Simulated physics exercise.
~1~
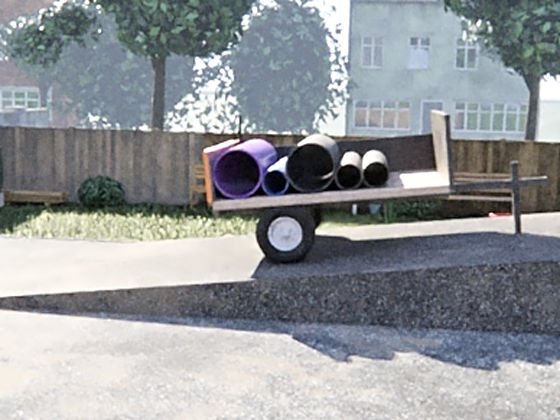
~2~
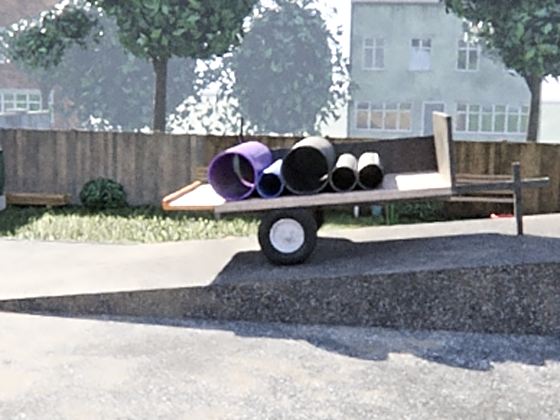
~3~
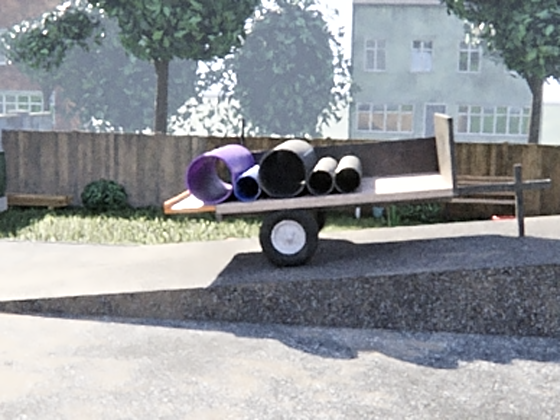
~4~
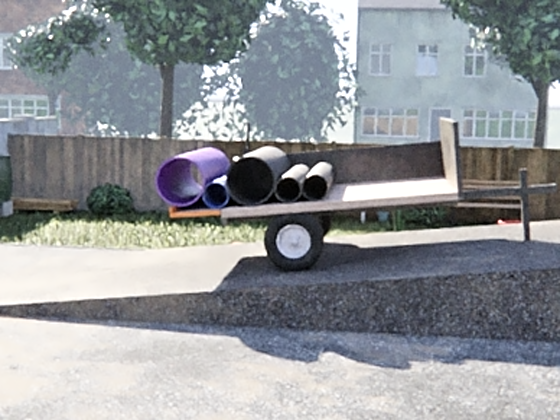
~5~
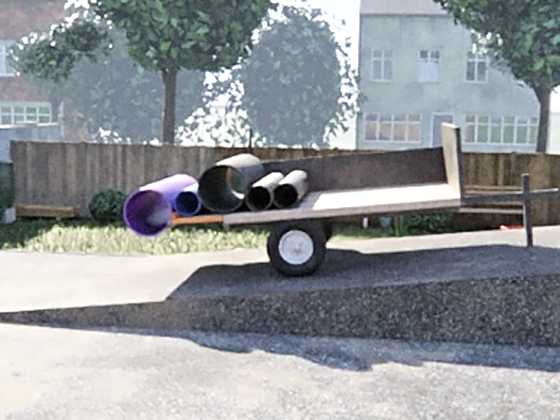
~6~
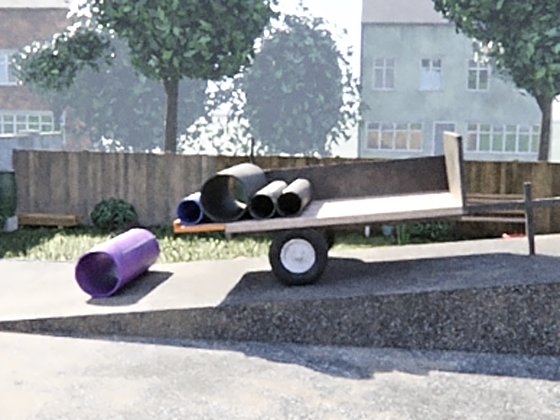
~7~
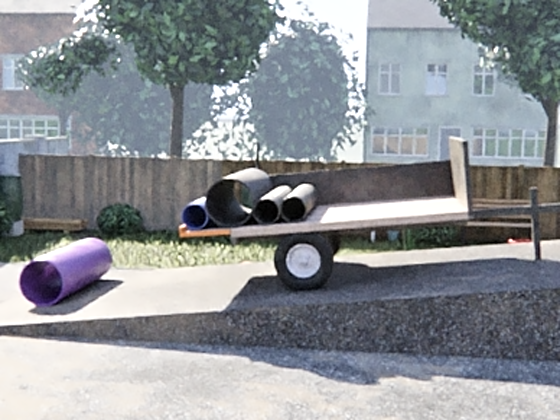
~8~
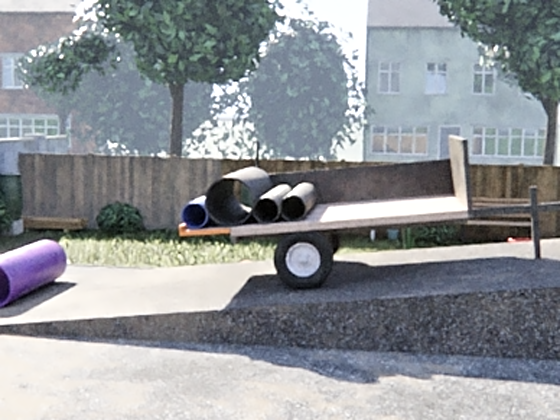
To begin with, a flat trailer stands on a slope with its tail pointing left, carrying five hollow pipes seen end-on, a large purple one nearest the tail beside a smaller blue one. The tailgate swings down, and the pipes roll left along the bed toward it. Purple rolls out onto the lowered gate first, with blue close behind. Purple then drops off the end onto the ground and keeps rolling left down the slope. Blue comes to rest on the gate with the other dark pipes bunched behind it, while purple ends at the left edge of the view.
